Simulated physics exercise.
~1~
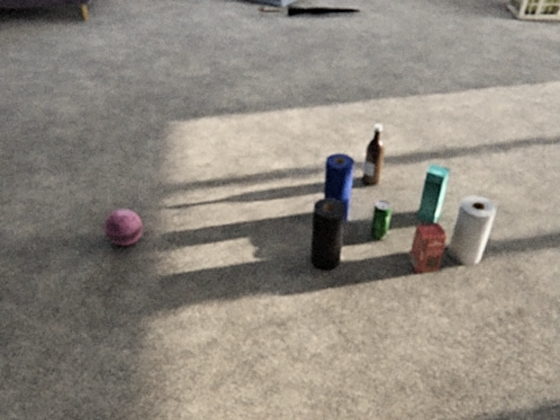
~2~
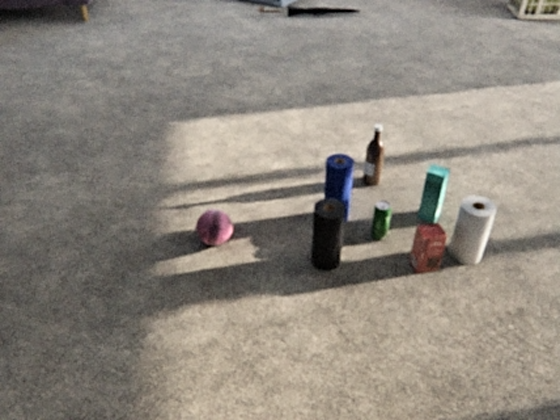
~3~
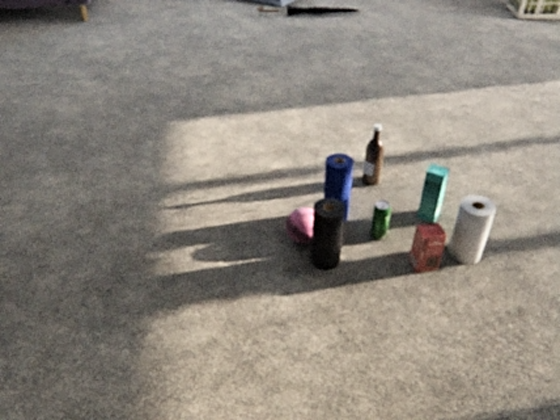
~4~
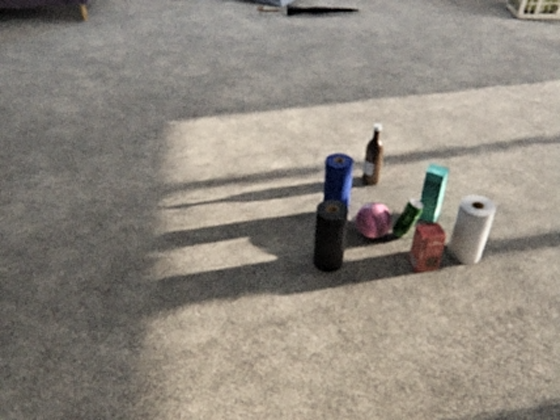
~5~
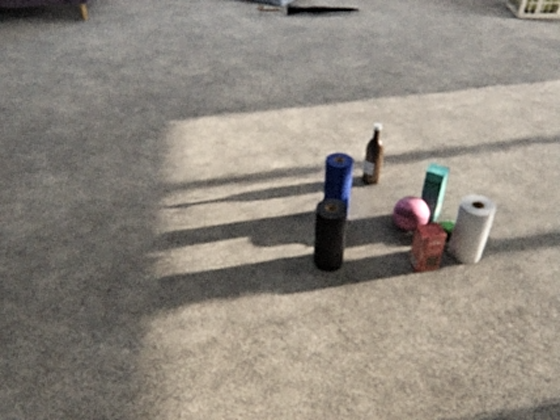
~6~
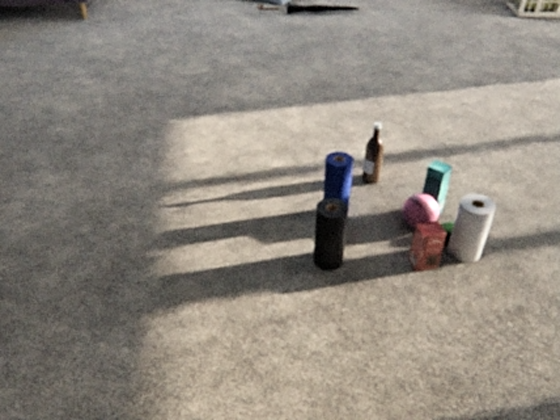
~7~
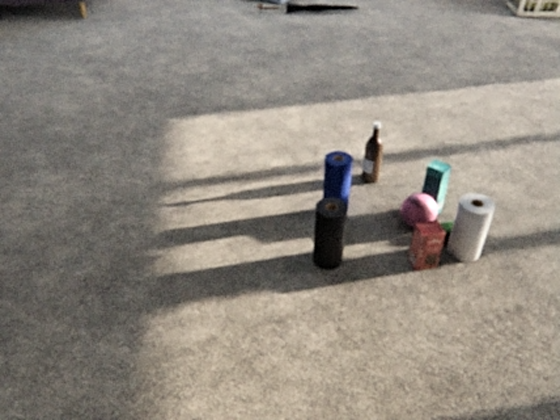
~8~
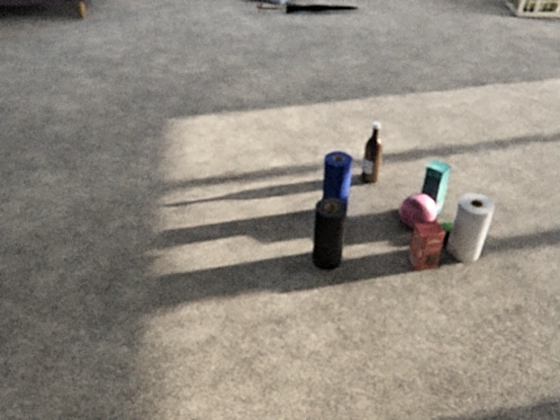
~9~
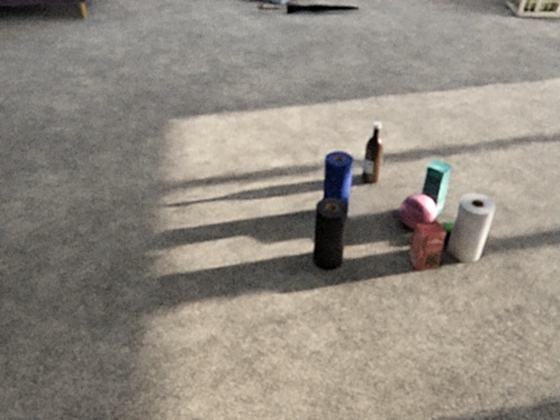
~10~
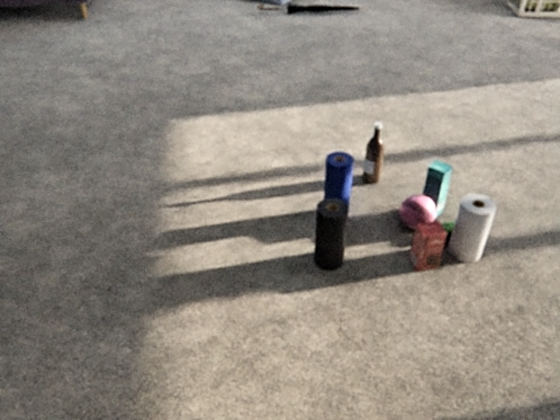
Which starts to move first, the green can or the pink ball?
The pink ball starts to move first, and the green can only moves once the ball has rolled over to it.
